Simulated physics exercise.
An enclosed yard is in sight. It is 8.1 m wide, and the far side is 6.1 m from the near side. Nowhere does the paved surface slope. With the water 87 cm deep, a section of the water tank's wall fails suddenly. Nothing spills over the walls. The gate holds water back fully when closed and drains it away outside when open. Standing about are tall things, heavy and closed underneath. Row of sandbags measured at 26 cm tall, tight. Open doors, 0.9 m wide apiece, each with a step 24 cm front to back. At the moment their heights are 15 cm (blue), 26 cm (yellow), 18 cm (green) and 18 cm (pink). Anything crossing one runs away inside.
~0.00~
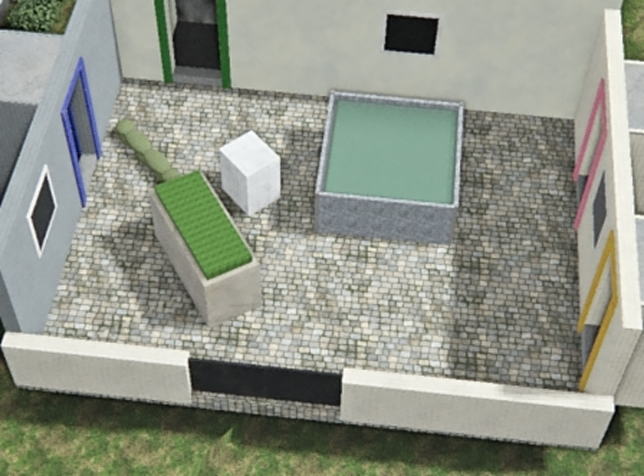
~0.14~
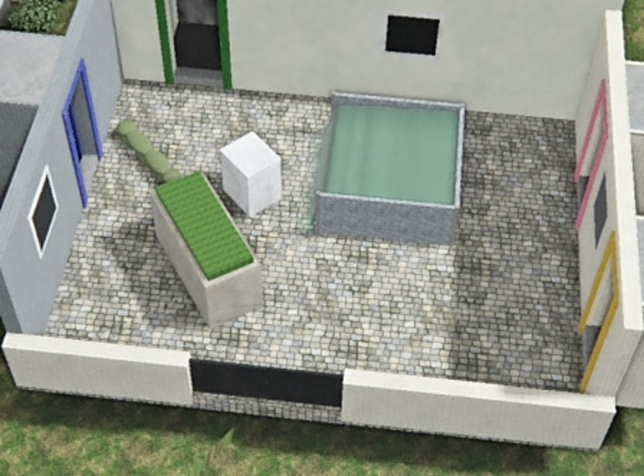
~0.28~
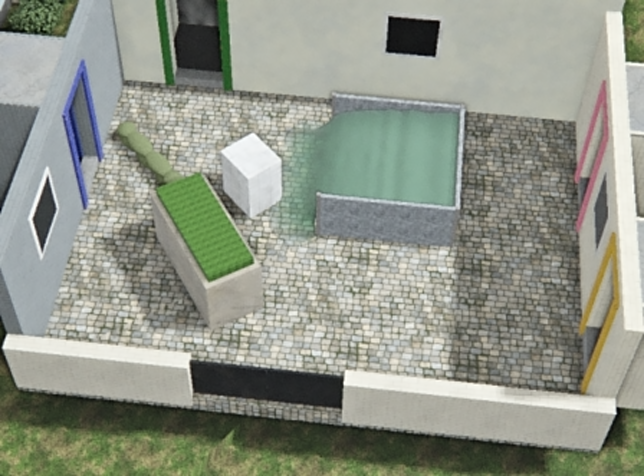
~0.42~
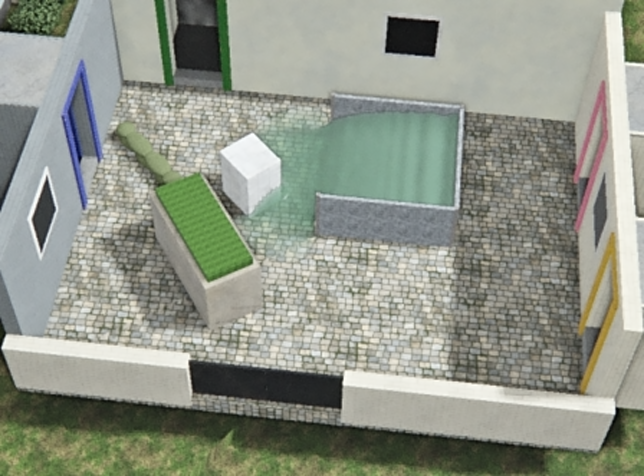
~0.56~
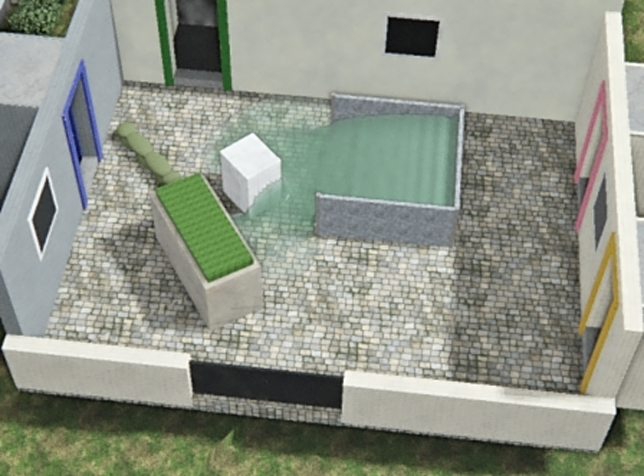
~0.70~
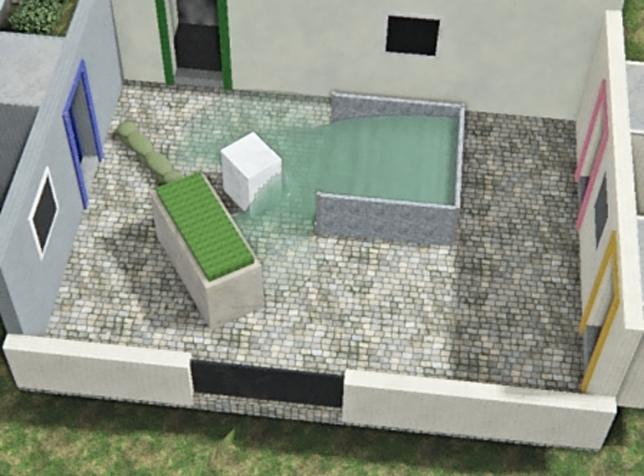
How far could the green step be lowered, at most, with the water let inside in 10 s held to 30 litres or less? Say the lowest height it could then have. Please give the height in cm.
It could then stand at about 33 cm.
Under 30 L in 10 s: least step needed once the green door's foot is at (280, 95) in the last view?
Roughly 26 cm, give or take.
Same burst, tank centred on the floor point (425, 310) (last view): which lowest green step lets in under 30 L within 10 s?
A height near 12.5 cm.
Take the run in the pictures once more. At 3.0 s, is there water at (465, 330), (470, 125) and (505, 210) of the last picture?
1: Awash; 2: Unwetted; 3: Unwetted.
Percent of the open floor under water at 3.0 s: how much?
Near 55 per cent of the open floor.
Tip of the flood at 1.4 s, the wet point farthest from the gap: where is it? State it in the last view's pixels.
(124, 85).
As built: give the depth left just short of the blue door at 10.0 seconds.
It works out to about 7.5 centimetres deep.
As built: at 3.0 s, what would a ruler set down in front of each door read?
Depths in cm - blue: 10, yellow: 0, green: 37, pink: 0.
After 1.4 s water covers 25 % of the floor, deepest (57 cm) near (124, 85); 24 cm at the green door, 0 litres in over its 18 cm step.
After 3.0 s water covers 55 % of the floor, deepest (44 cm) near (163, 89); 37 cm at the green door, 80 litres in over its 18 cm step.
After 10.0 s water covers 95 % of the floor, deepest (16 cm) near (570, 246); 7 cm at the green door, 188 litres in over its 18 cm step.
At the green door as built, the water arrived by 0.9 s and peaked near 39 cm at 3.2 s.
Run again over the same 10 s with other heights there, 68 litres in over 27.5 cm, 14 litres over 37 cm. The limit of 30 litres is kept from about 33 cm up.
